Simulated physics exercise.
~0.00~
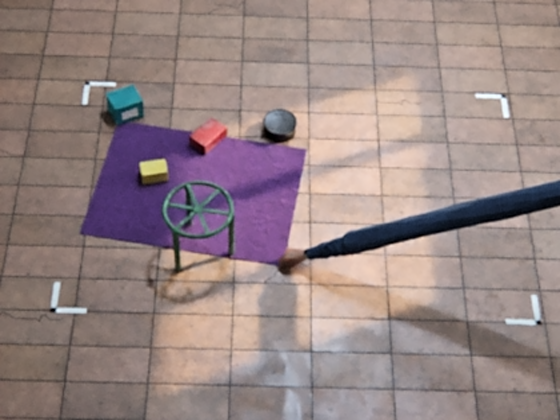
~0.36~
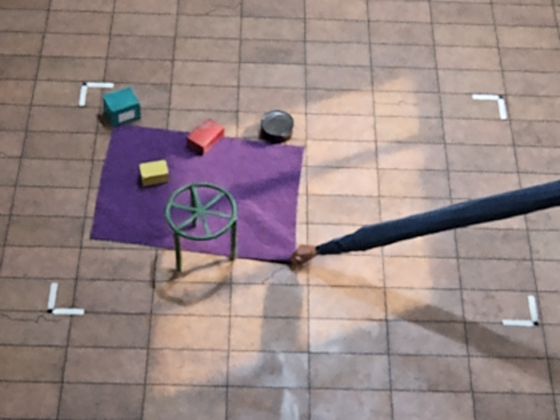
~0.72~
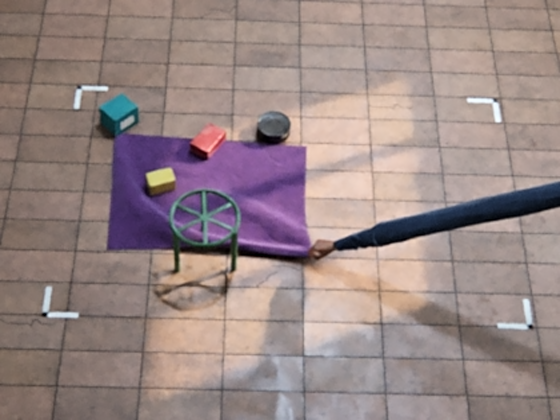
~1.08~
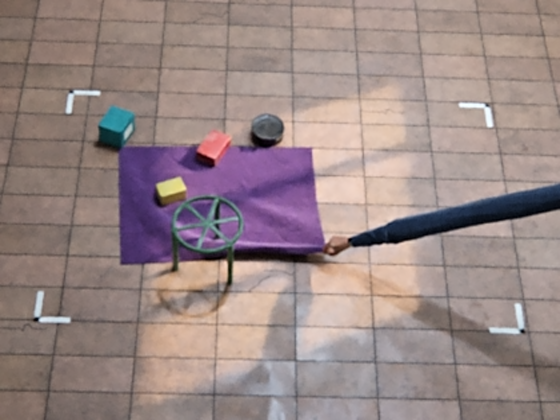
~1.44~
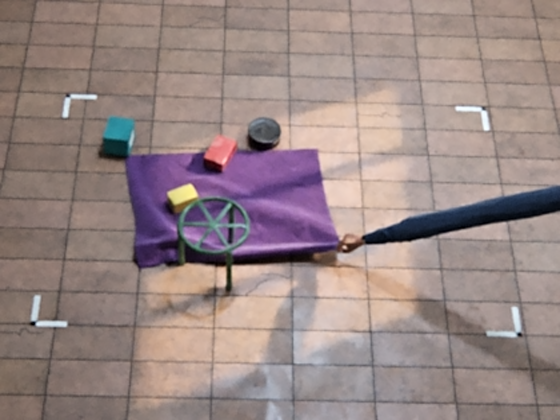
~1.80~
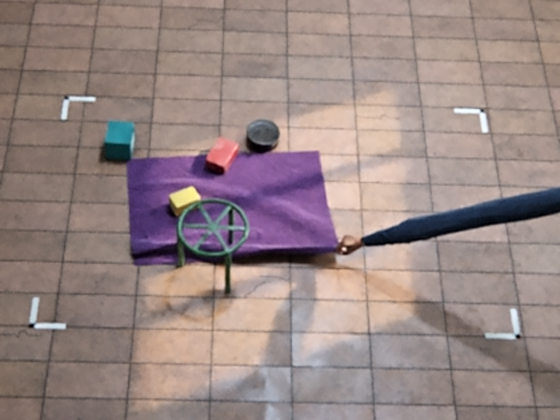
A long dark pole with a brownish tip reaches in from the right across a tiled hallway floor, seen from above, and touches the lower right corner of a purple dust sheet. A yellow crate and a red crate sit on the sheet, a green stool stands at its lower edge, and a teal carton and a black bucket rest by its top edge, with white tape corners around them. The pole draws the sheet rightward, wrinkling its lower edge. The crates and stool shift along with it, while the view drifts slightly. Finally the sheet settles, flat but creased, with the crates still on it and the teal carton just off its upper left corner.
